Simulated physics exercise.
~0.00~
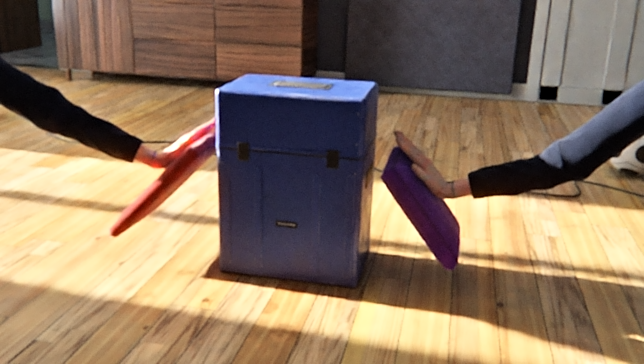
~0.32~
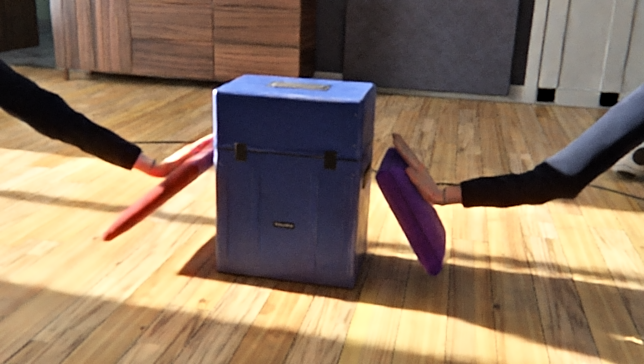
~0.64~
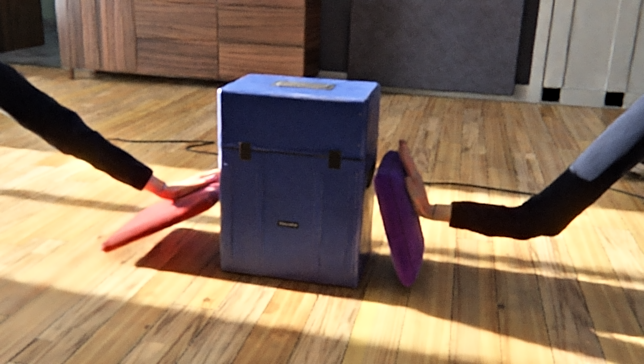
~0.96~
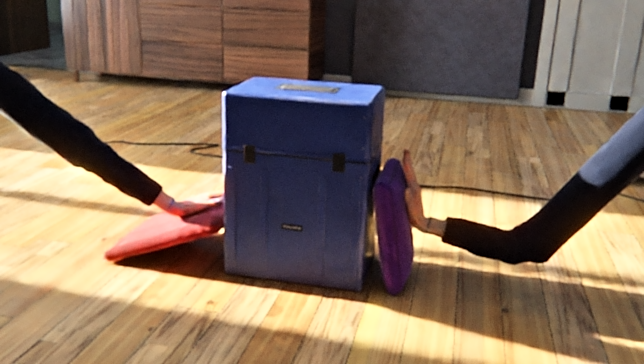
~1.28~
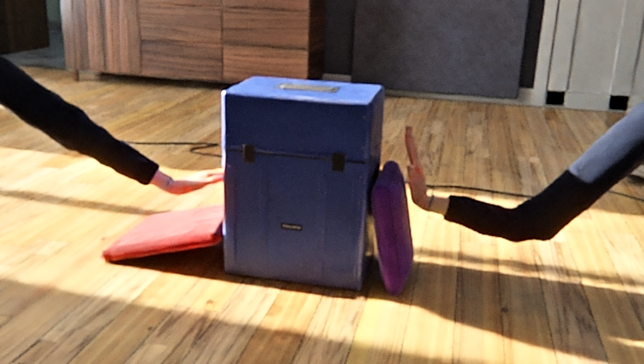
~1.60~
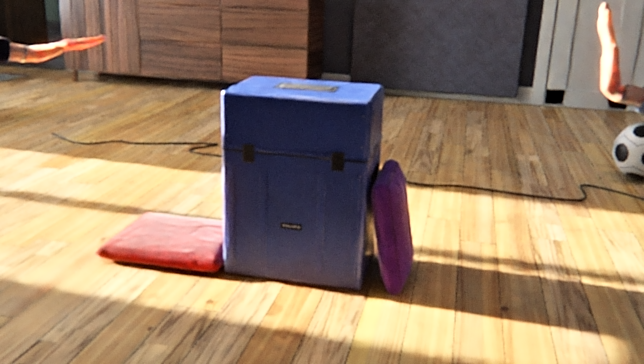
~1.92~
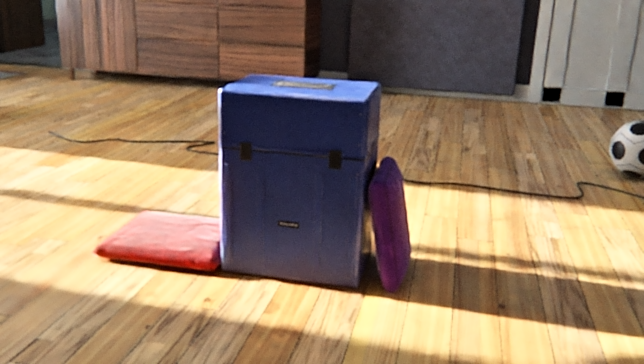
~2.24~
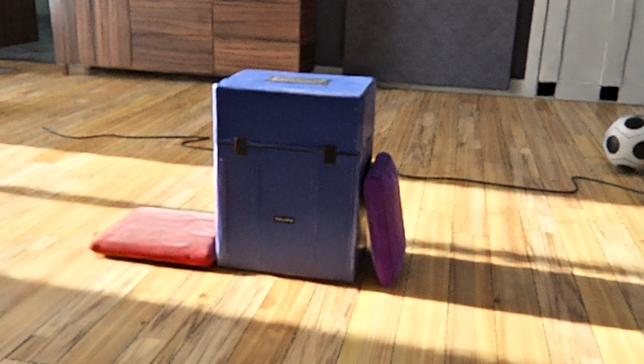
Red seat pad sliding down flat beside a blue chest as two hands let go, purple soft bag staying propped at right.
